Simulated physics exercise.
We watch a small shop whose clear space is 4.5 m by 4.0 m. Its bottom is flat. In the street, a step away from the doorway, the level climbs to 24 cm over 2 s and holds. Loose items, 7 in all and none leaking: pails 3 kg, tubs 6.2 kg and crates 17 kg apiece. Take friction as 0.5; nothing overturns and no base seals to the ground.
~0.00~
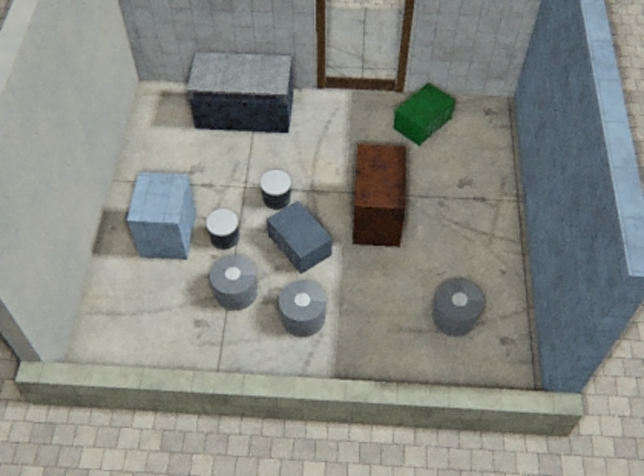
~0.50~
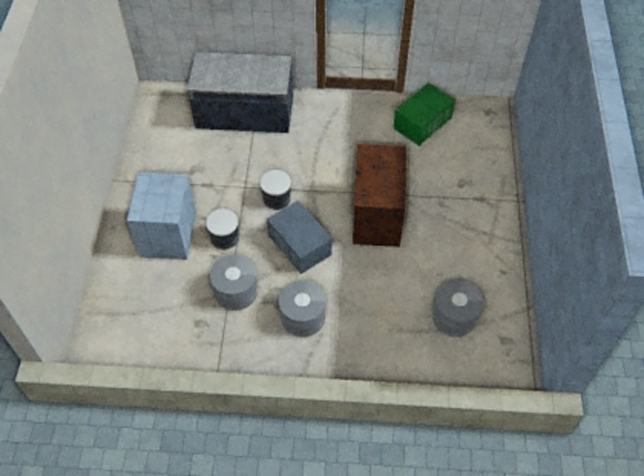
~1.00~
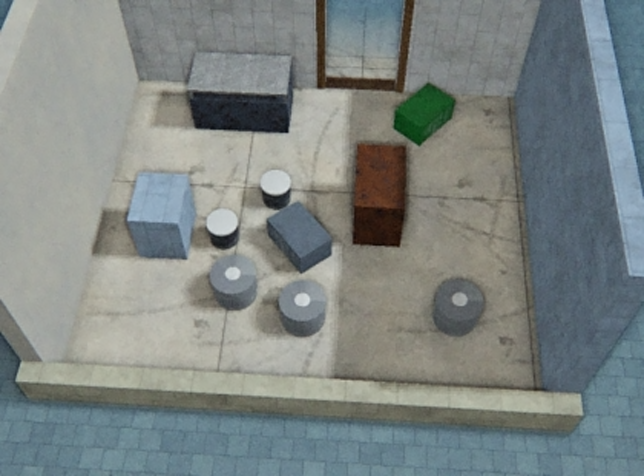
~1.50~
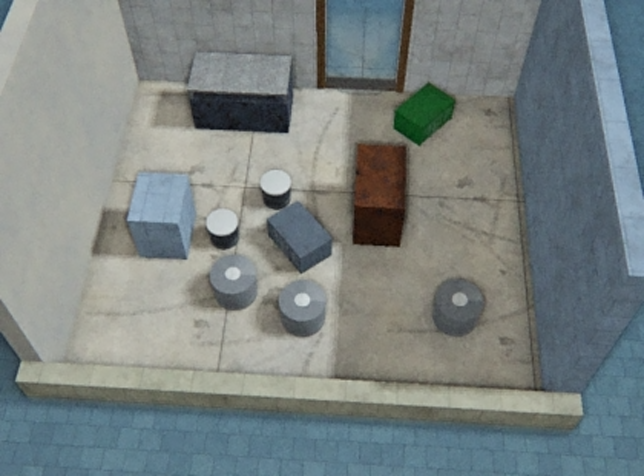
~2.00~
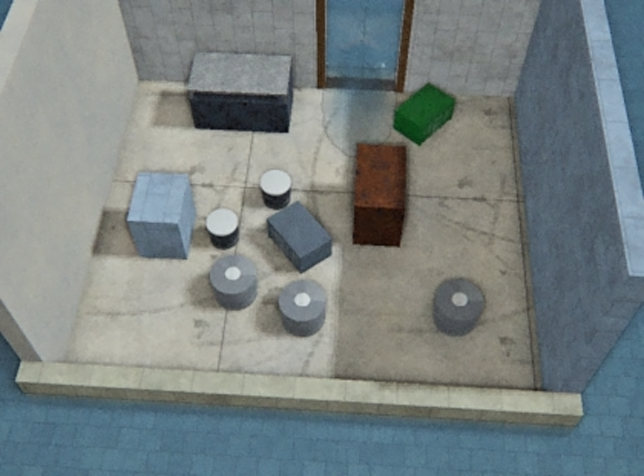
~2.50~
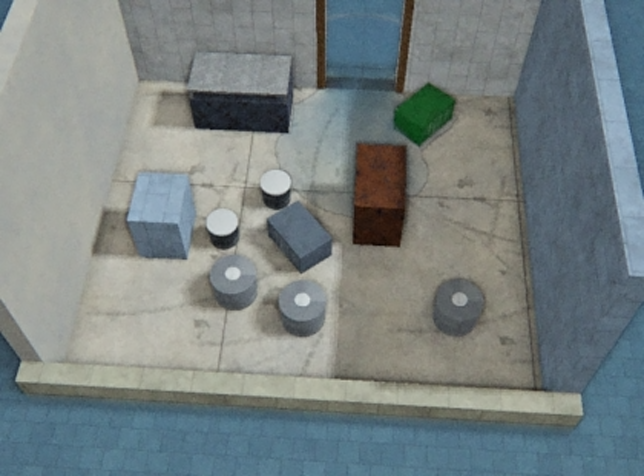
Water spreads over the paving outside a small walled room, turning it blue, then appears beyond the doorway and creeps across the floor inside in a thin, widening patch near the green crate, while the crates and tubs stay still.
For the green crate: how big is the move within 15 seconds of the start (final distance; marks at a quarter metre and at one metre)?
The green crate is nudged along.
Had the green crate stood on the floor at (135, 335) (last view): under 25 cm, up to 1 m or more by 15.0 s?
It slides a little.
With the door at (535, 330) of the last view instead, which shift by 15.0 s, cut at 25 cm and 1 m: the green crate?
Then the green crate gets carried off.
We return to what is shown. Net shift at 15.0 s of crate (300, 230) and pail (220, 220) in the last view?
In that order: 200 cm, 200 cm.
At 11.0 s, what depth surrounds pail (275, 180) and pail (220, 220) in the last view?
Roughly 7 and 6 cm.
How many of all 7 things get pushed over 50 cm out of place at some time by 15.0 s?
7 of them.
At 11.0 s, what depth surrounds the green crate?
Roughly 6 cm.
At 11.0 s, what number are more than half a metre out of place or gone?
I count 6.
After 3.5 s the green crate is near (442, 110), 0.2 m from its start, aground; 0 afloat.
After 6.8 s the green crate is near (444, 111), 0.2 m from its start, aground; 3 afloat.
After 11.0 s the green crate is near (444, 111), 0.2 m from its start, aground; 6 afloat.
After 15.0 s the green crate is near (476, 126), 0.6 m from its start, afloat; 6 afloat.
